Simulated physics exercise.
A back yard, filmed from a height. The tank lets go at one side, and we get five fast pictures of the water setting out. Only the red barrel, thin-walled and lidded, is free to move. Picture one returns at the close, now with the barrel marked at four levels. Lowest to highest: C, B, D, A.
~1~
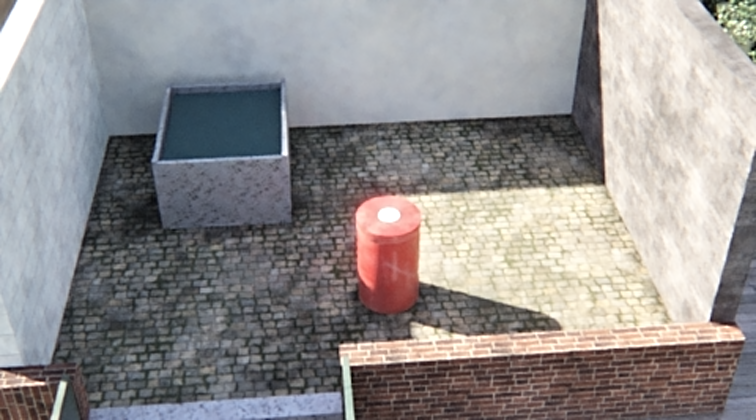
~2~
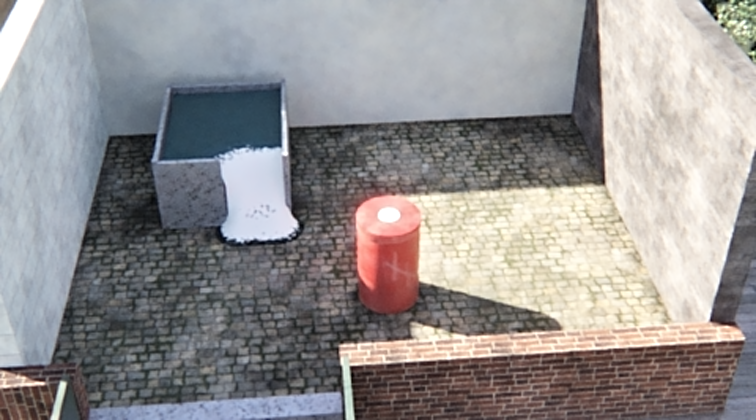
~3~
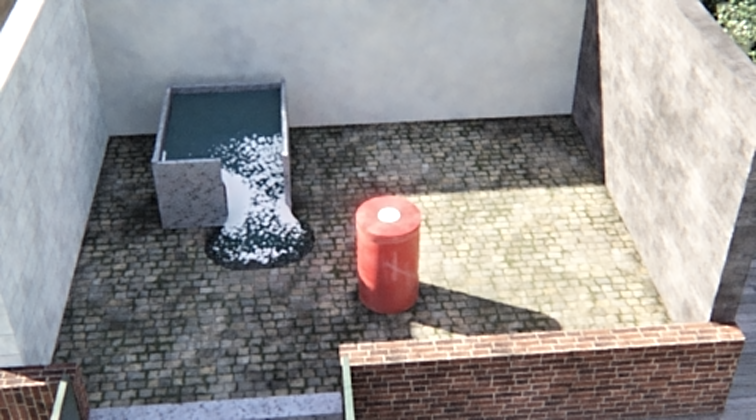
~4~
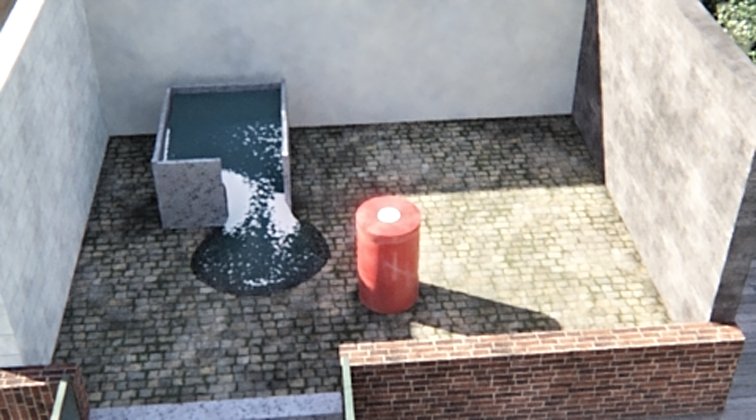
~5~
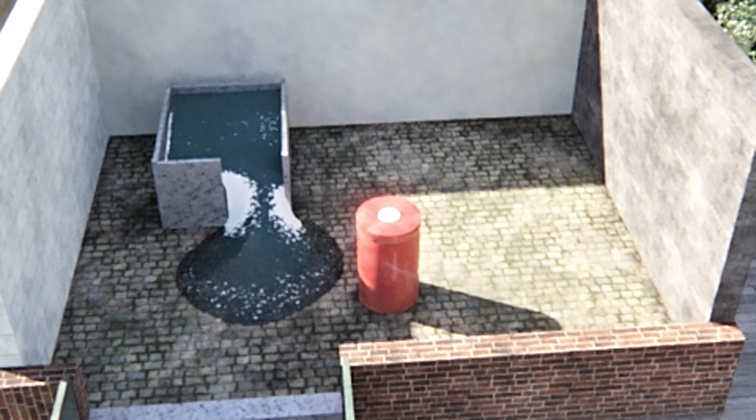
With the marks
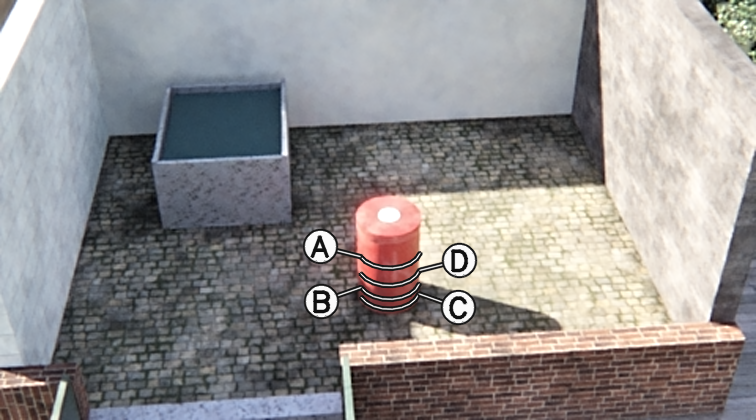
A stone tank pours water through a front gap, and a dark puddle spreads beside a still red barrel.
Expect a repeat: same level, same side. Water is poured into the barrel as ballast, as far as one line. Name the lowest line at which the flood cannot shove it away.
Choose B.
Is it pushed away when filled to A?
No, that is safe.
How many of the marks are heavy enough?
Three.
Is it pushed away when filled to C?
Yes, that goes wrong.
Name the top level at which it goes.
C it is.
In white, A at (392, 268); B at (392, 299); C at (392, 309); D at (392, 285); from the bottom up C, B, D, A.
For level A, it does not move.
For level B, it shifts by a finger or two and stays.
For level C, it is pushed about 3 times its own width away.
For level D, it does not move.
